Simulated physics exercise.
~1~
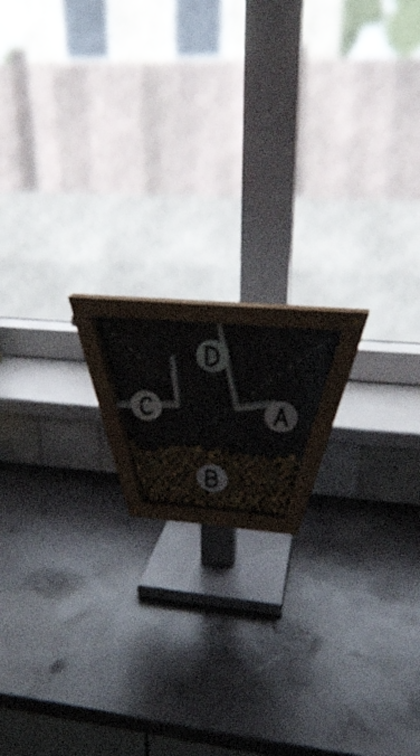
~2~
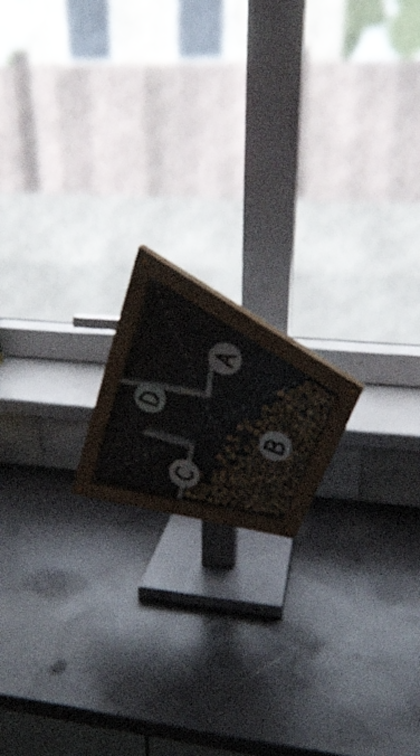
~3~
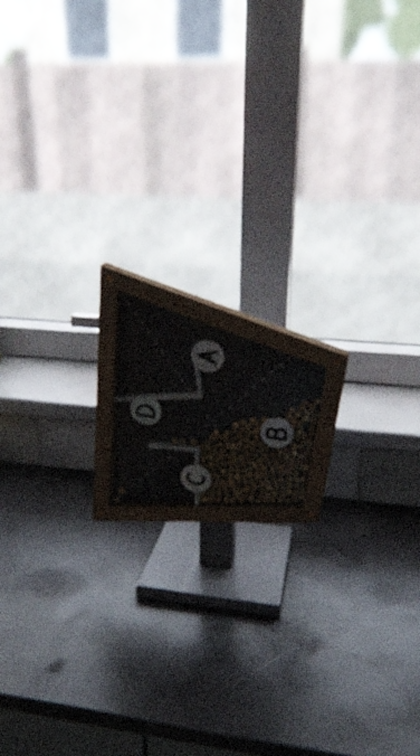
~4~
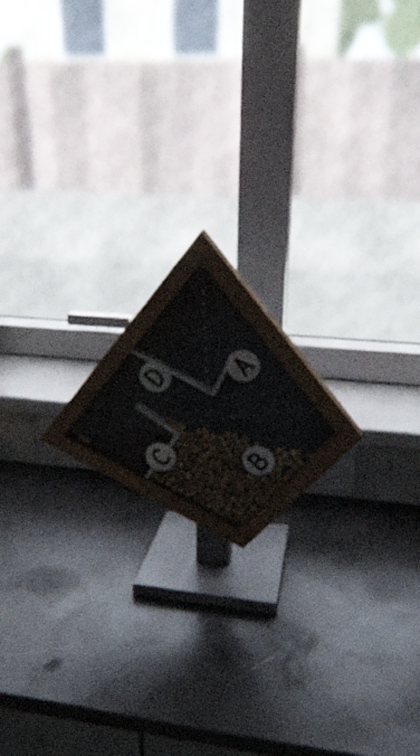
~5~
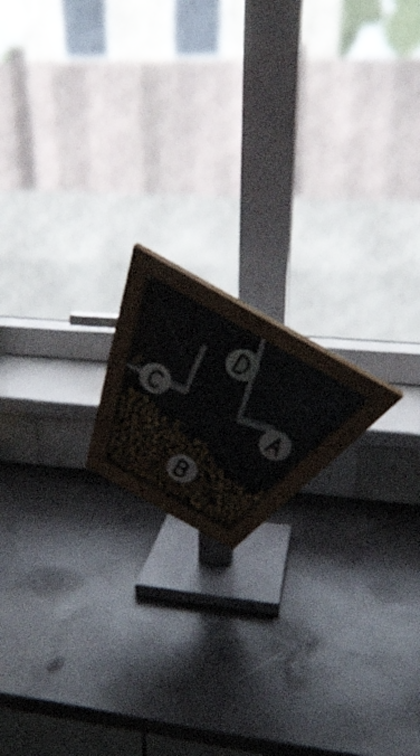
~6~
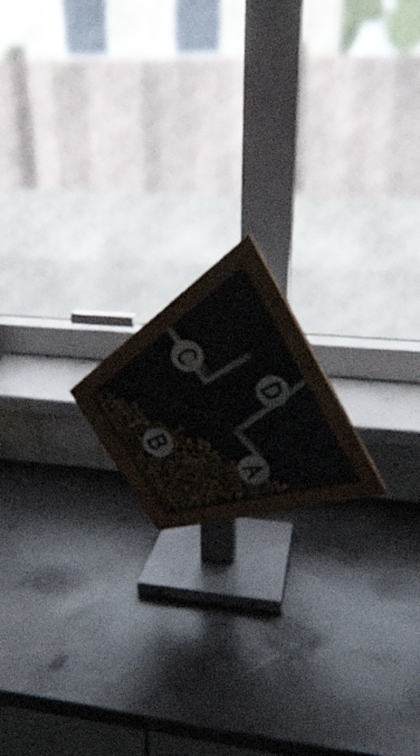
A framed case of small beads tilting anticlockwise on its stand, then swinging back clockwise, beads ending heaped at lower left.
